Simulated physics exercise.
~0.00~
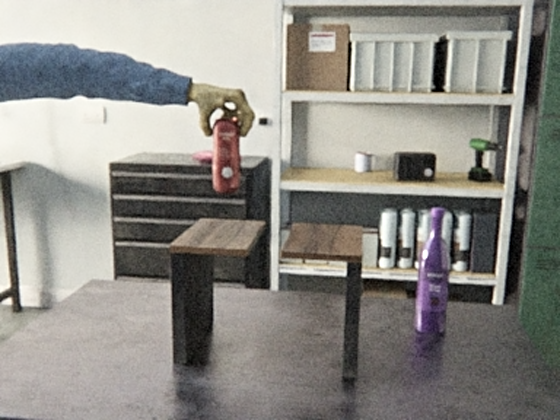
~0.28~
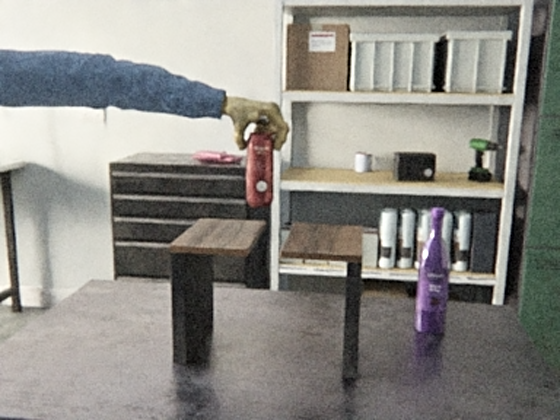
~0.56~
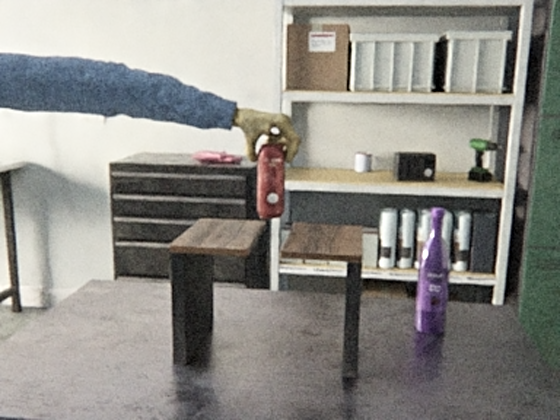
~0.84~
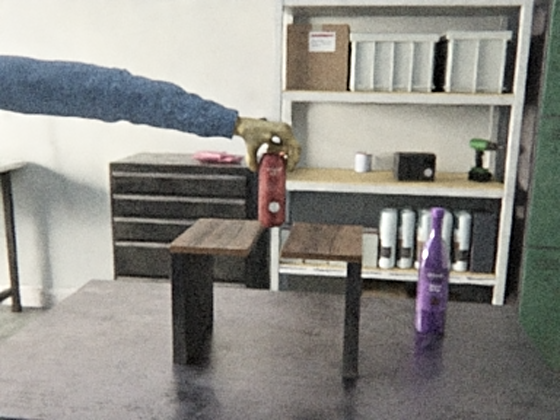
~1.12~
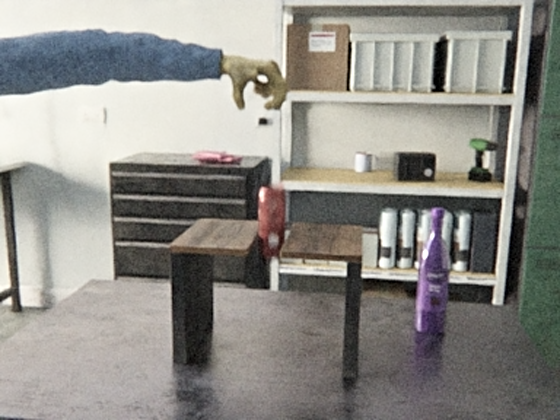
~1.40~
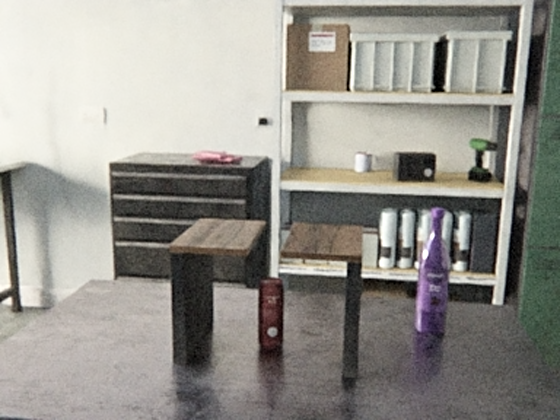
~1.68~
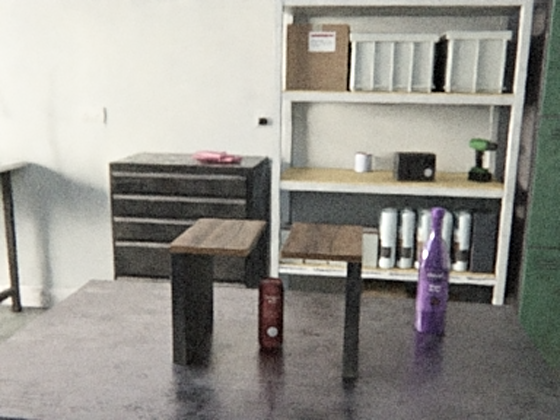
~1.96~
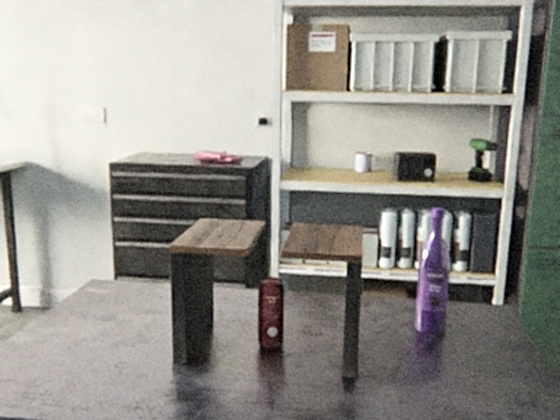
In the video, a hand moves a red can to the right above the gap in a wooden-topped stand, lowers it and lets go; the can drops through the gap and ends upright on the table between the legs, while a purple bottle stays standing to the right.
